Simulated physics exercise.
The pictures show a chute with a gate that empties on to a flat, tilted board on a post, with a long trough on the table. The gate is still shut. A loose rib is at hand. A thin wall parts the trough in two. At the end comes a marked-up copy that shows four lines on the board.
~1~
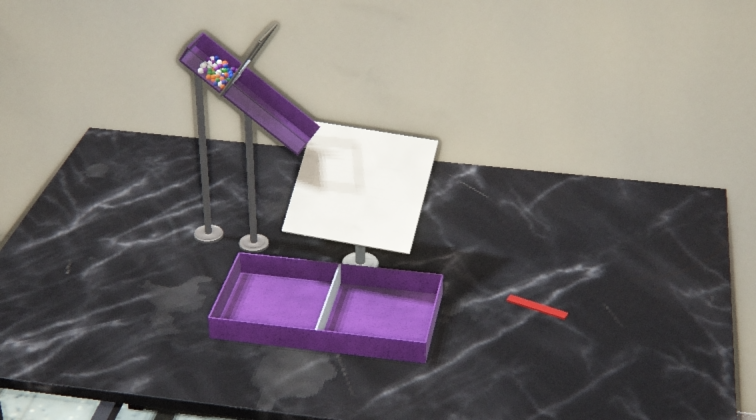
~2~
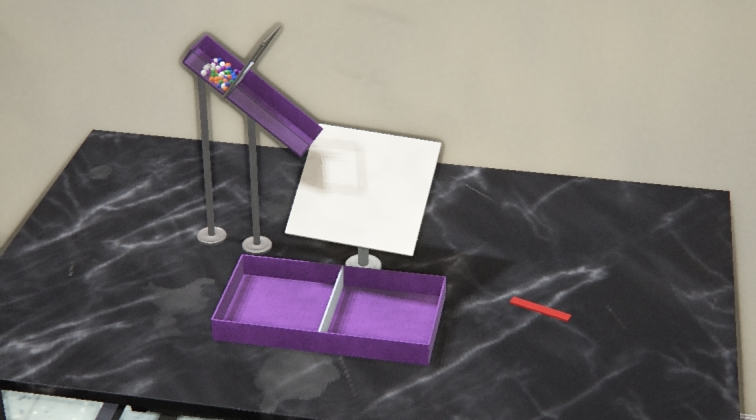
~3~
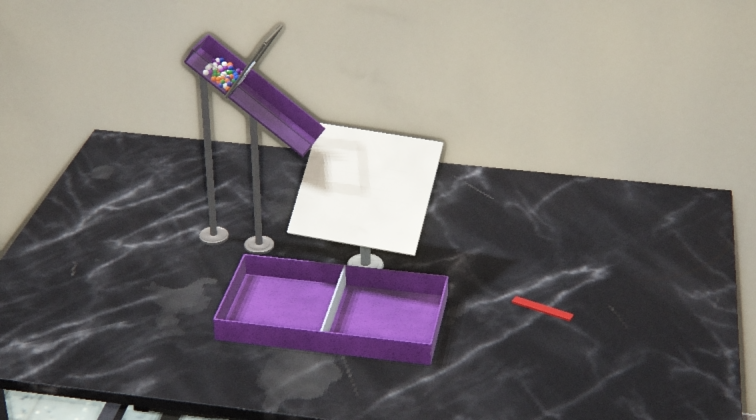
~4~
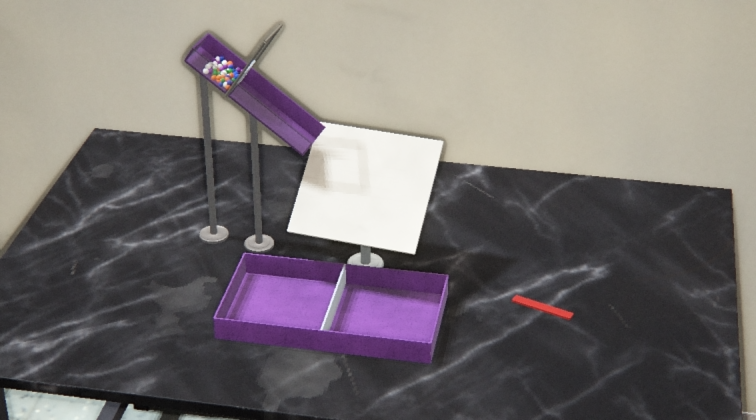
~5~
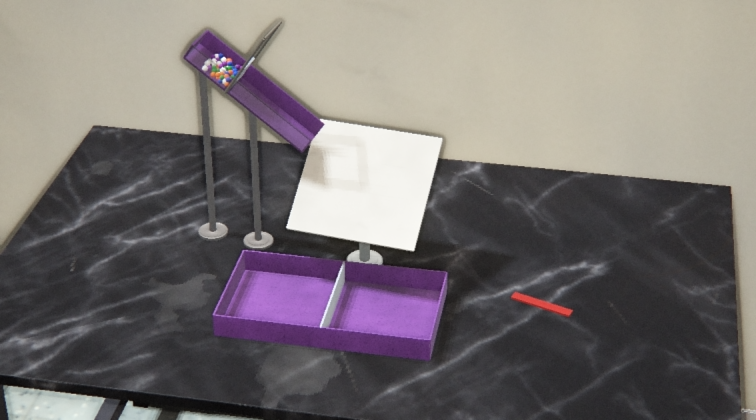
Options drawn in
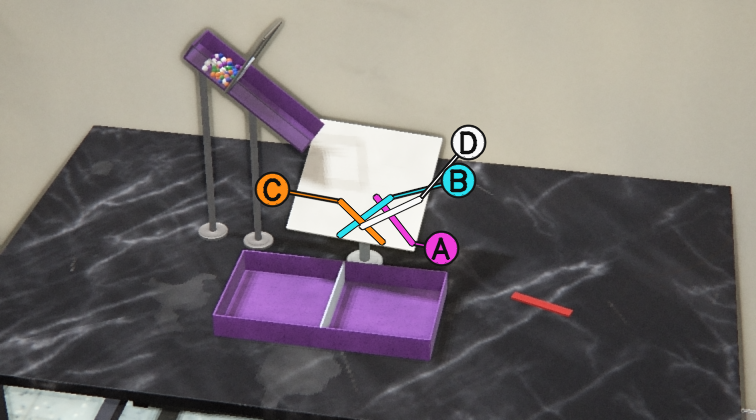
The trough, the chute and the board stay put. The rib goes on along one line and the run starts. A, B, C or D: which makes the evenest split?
Go for D.
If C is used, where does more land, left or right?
Right.
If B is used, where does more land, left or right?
More lands on the left.
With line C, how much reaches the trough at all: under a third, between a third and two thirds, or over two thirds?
Line C gives over two thirds.
On the marked copy, line A from (376, 197) to (412, 243); line B from (390, 197) to (340, 235); line C from (340, 201) to (382, 241); line D from (419, 199) to (362, 226).
If A is chosen, of what is caught, a small part in the left half, nearly all in the right.
If B is chosen, of what is caught, most in the left half, about a quarter in the right.
If C is chosen, of what is caught, a small part in the left half, most in the right.
If D is chosen, of what is caught, about half in the left half, about half in the right.
